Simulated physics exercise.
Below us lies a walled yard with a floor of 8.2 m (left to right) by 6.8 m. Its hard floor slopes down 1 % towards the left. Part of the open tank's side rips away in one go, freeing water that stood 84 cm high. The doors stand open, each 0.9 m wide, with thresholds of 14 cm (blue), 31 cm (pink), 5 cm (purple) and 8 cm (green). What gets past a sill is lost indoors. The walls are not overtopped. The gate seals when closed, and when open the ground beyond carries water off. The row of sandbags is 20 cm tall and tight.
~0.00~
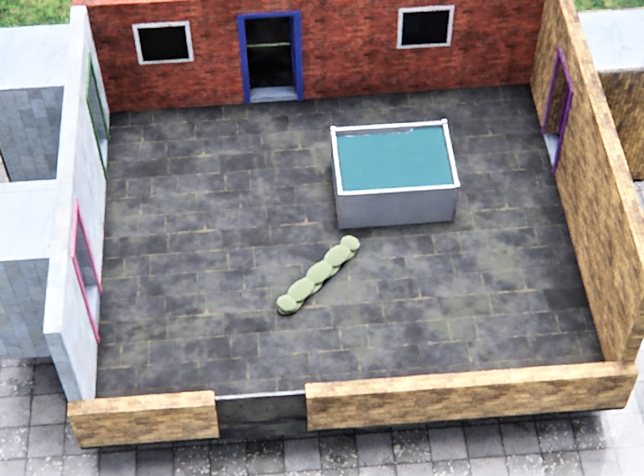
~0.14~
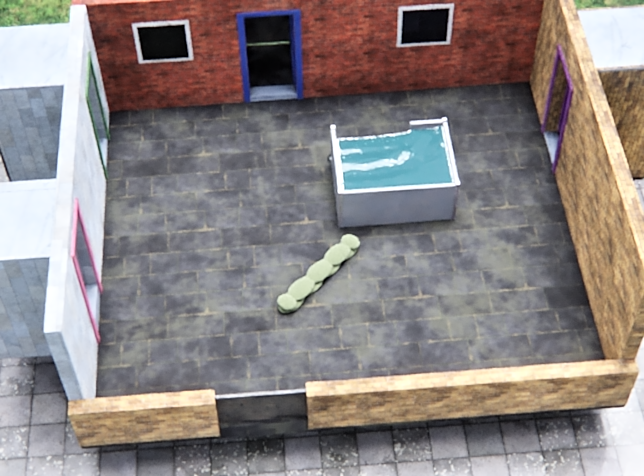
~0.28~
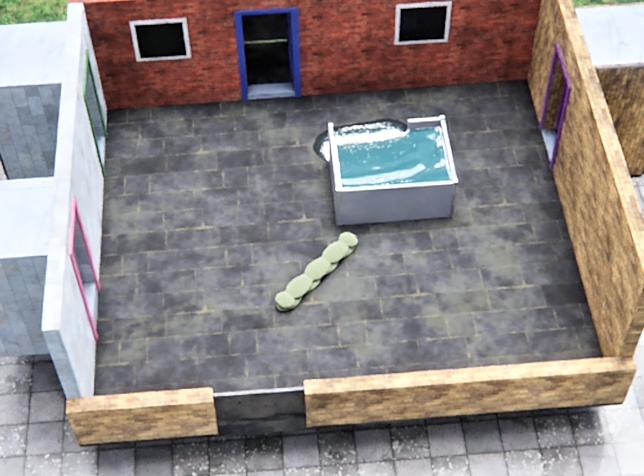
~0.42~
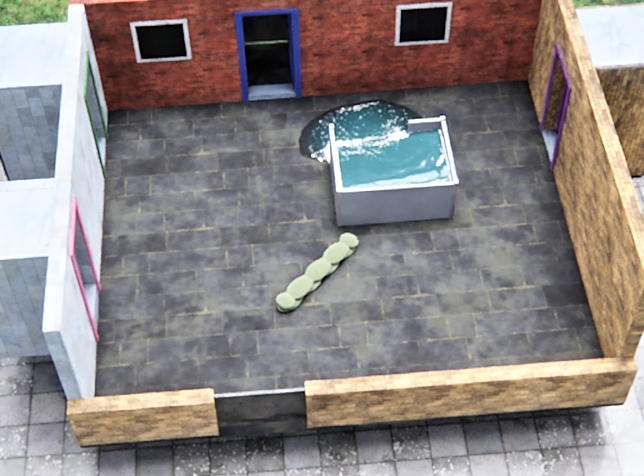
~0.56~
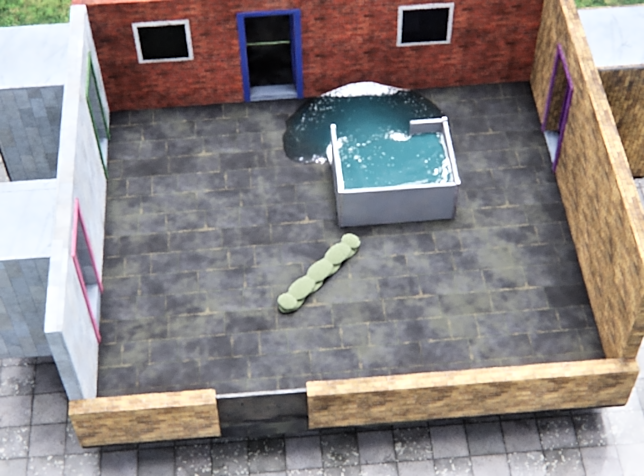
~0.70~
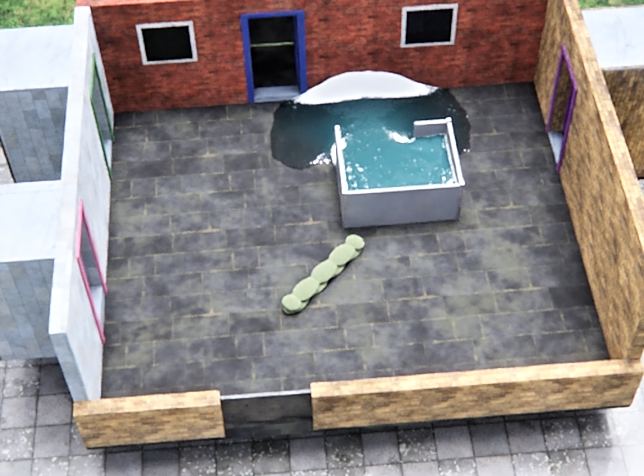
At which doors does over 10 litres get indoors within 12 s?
Within that time: At the blue door it goes over the limit; at the pink door it keeps below the limit; at the purple door it exceeds the limit; at the green door it goes over the limit.
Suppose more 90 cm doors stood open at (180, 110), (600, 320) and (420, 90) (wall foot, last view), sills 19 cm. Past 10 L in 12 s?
In turn: Below, under, past it.
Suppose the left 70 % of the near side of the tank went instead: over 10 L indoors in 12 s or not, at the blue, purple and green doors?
Then: Blue not over, purple below, green under.
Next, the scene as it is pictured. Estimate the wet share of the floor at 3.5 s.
Some 35 per cent of it.
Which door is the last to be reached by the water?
The pink one.
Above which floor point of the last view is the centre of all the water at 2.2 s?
Near (361, 144).
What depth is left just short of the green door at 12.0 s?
Roughly 6.0 cm deep.
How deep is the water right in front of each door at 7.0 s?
In cm: Blue 6, pink 5, purple 5, green 11.
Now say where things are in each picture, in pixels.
In the first picture, the open tank at (394, 160) is whole and still, 84 cm deep.
In the second picture, the front is at (331, 160), 0.8 m from the gap on the open tank's far side; 0.4 m2 of floor is under water; 84 cm left at the back of the open tank.
In the third picture, the front is at a hidden place, 1.0 m from the gap on the open tank's far side; 1.3 m2 of floor is under water; 78 cm left at the back of the open tank.
In the fourth picture, water pours out on the open tank's far side and has run 1.5 m, to (385, 103); typically 11 cm deep outside, 73 cm at the open tank's back.
In the fifth picture, the front is at (318, 98), 1.9 m from the gap on the open tank's far side; 4.3 m2 of floor is under water; 71 cm left at the back of the open tank.
In the sixth picture, the front is at (288, 102), 2.3 m from the gap on the open tank's far side; 5.2 m2 of floor is under water; 66 cm left at the back of the open tank.
After 1.4 s water covers 10 % of the floor and is deepest (50 cm) near (357, 108); blue door 25 cm at the sill, 6 L in, pink door not reached, purple door not reached, green door not reached.
After 2.2 s water covers 25 % of the floor and is deepest (38 cm) near (114, 119); blue door 20 cm at the sill, 32 L in, pink door not reached, purple door 7 cm at the sill, 0 L in, green door 11 cm at the sill, 1 L in.
After 3.5 s water covers 35 % of the floor and is deepest (24 cm) near (111, 175); blue door 13 cm at the sill, 42 L in, pink door not reached, purple door 11 cm at the sill, 22 L in, green door 22 cm at the sill, 96 L in.
After 7.0 s water covers 75 % of the floor and is deepest (13 cm) near (100, 415); blue door 6 cm at the sill, 42 L in, pink door 5 cm at the sill, 0 L in, purple door 5 cm at the sill, 42 L in, green door 11 cm at the sill, 193 L in.
After 12.0 s water covers 90 % of the floor and is deepest (10 cm) near (169, 419); blue door 3 cm at the sill, 42 L in, pink door 5 cm at the sill, 0 L in, purple door 1 cm at the sill, 43 L in, green door 6 cm at the sill, 201 L in.
